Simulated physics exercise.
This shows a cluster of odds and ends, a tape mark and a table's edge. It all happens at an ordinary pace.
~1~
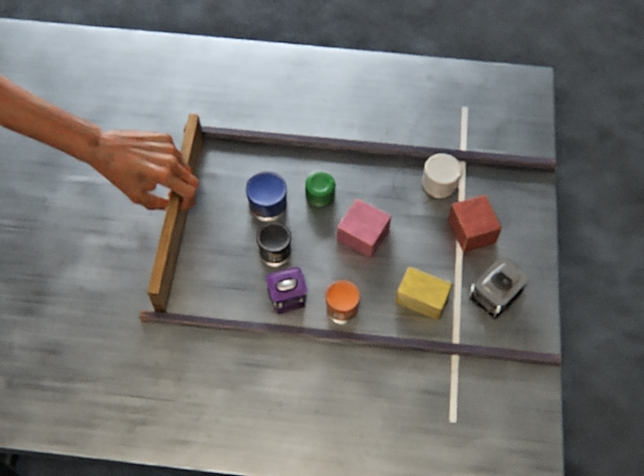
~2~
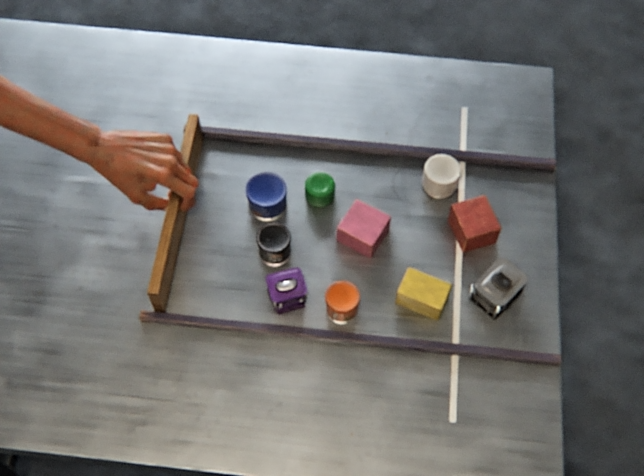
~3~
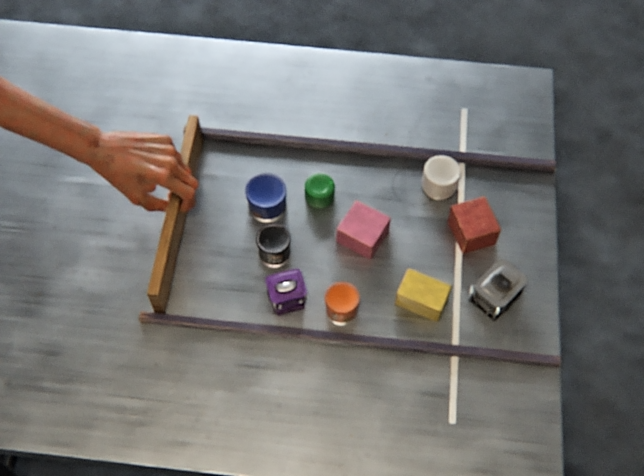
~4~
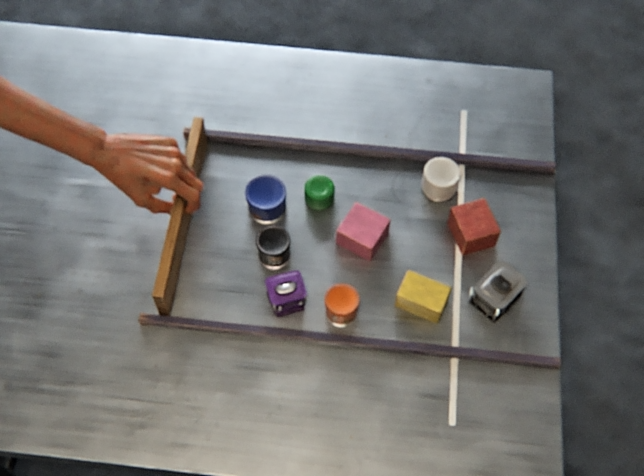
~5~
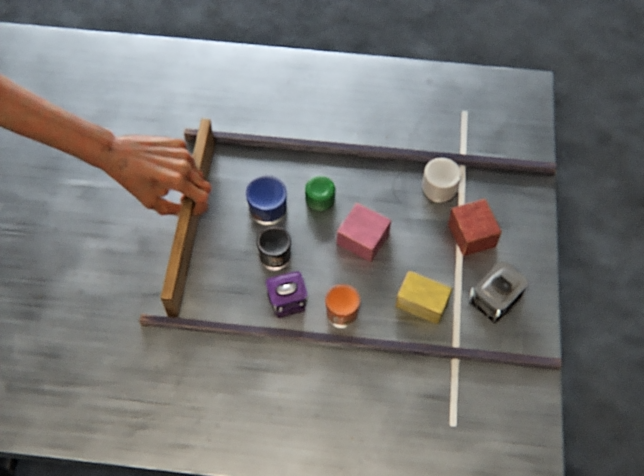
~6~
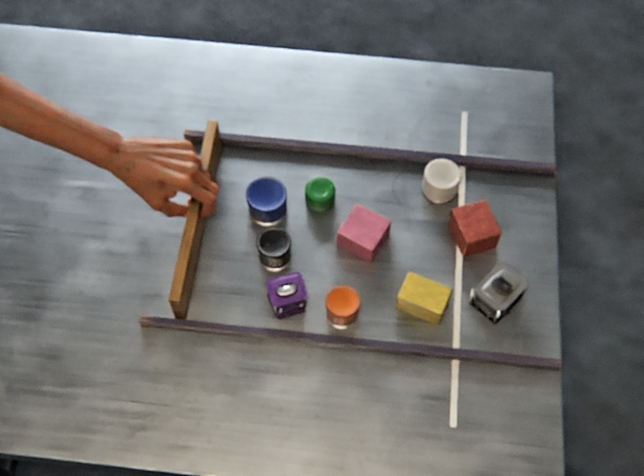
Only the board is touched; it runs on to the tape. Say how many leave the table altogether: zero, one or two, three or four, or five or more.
Outcome: The number that fall off is zero.
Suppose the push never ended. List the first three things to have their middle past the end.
The order is the grey case, then the red block, then the orange pot.
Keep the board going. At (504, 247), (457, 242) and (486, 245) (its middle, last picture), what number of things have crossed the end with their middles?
In that order 2, 0 and 1.
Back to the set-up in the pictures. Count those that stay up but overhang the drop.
The number is 1.
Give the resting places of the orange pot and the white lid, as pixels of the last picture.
Near (511, 336) and (507, 180).
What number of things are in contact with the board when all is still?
The number is 4.
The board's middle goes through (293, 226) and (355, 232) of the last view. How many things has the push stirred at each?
At the one place 4, at the other 6.
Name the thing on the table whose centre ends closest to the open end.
Foremost is the grey case.
Soon after, none off yet; grey case at rest near (499, 293); red block at rest near (474, 229); white lid at rest near (441, 181).
At rest, the number that fall off is zero.
